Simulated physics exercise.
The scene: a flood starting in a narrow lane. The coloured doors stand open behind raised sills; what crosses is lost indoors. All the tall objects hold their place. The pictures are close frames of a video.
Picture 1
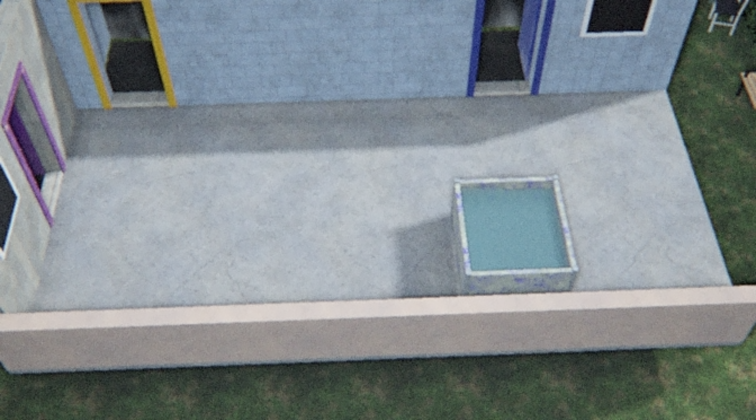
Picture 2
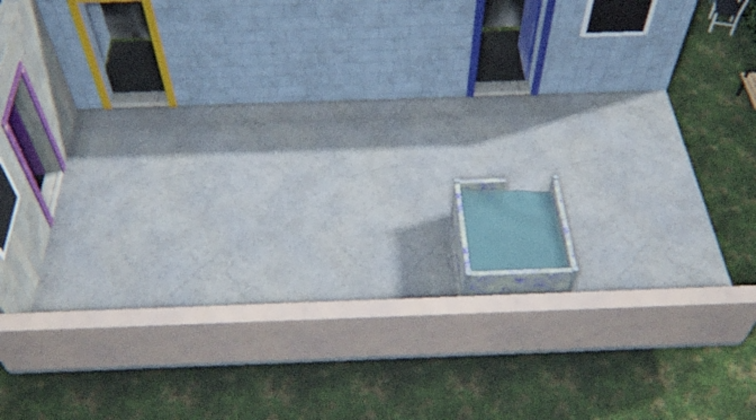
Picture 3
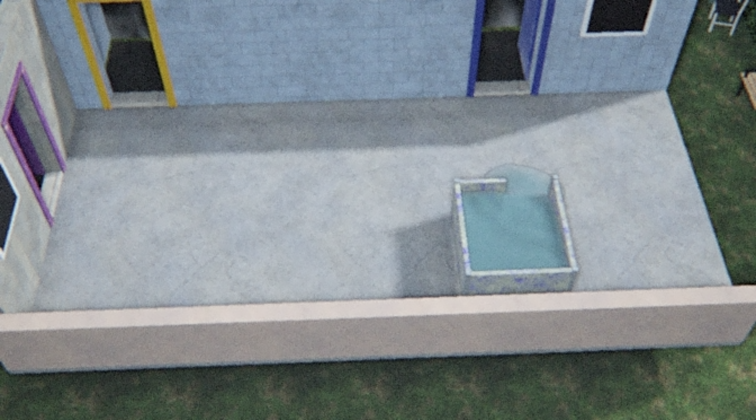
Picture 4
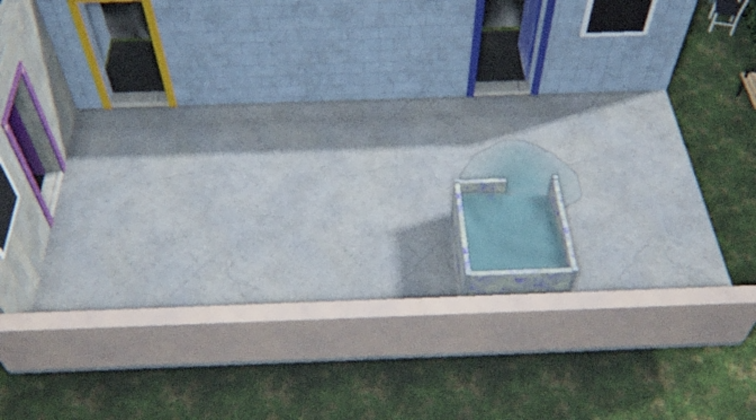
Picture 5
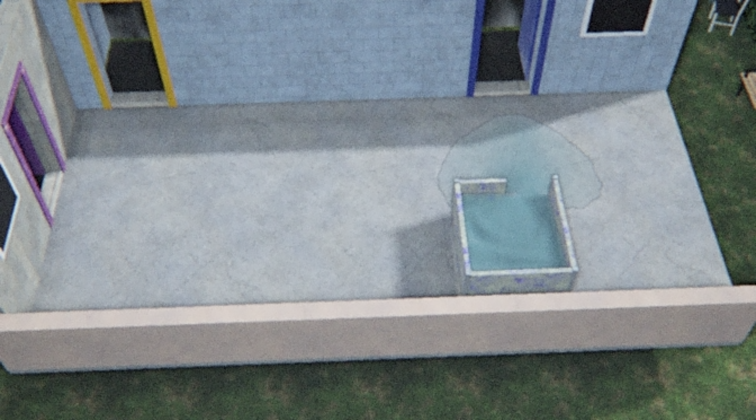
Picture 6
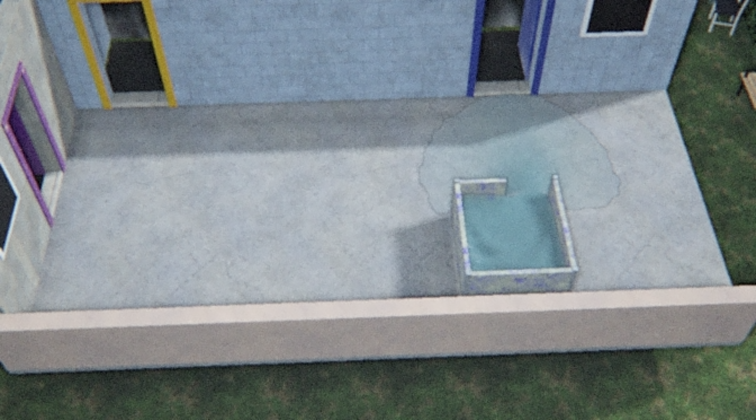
Water pours from a square, pale-rimmed tank right of centre after a gap opens in its far side, spreading over the grey paving in a thin, widening fan that curls around the tank's back corners and nears the blue wall. A fixed high view looks down on this walled yard edged by grass. Yellow and blue doorways stand open behind, a purple one at left, and a low pinkish wall crosses the front.
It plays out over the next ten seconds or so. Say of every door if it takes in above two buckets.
The blue door lets in a lot; the purple door admits no more than that; the yellow door admits no more than that.
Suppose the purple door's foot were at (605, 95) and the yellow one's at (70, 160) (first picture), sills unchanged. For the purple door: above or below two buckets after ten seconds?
Then: Purple passes that mark.
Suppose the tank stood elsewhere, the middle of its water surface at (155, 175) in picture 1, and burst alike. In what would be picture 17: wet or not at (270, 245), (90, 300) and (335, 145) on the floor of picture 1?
One after the other: No water, dry, flooded.
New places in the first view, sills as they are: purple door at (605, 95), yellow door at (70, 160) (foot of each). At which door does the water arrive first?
It is the one in blue.
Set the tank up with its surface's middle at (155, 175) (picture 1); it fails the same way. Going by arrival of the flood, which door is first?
It is the one in yellow.
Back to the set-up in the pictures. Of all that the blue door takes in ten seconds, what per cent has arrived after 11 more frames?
I make it 60 per cent.
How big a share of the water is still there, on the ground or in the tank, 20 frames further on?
Near 74 in a hundred.
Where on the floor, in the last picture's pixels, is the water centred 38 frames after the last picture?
Near (437, 170).
A moment on, water covers 20 % of the floor; the blue door over two buckets in, the purple door not reached, the yellow door not reached.
Next, water covers 20 % of the floor; the blue door far over two buckets in, the purple door not reached, the yellow door not reached.
Then, water covers 30 % of the floor; the blue door far over two buckets in, the purple door not reached, the yellow door not reached.
Later, water covers 45 % of the floor; the blue door far over two buckets in, the purple door wet at the sill, nothing in, the yellow door wet at the sill, nothing in.
In the end, water covers 50 % of the floor; the blue door far over two buckets in, the purple door wet at the sill, nothing in, the yellow door wet at the sill, nothing in.
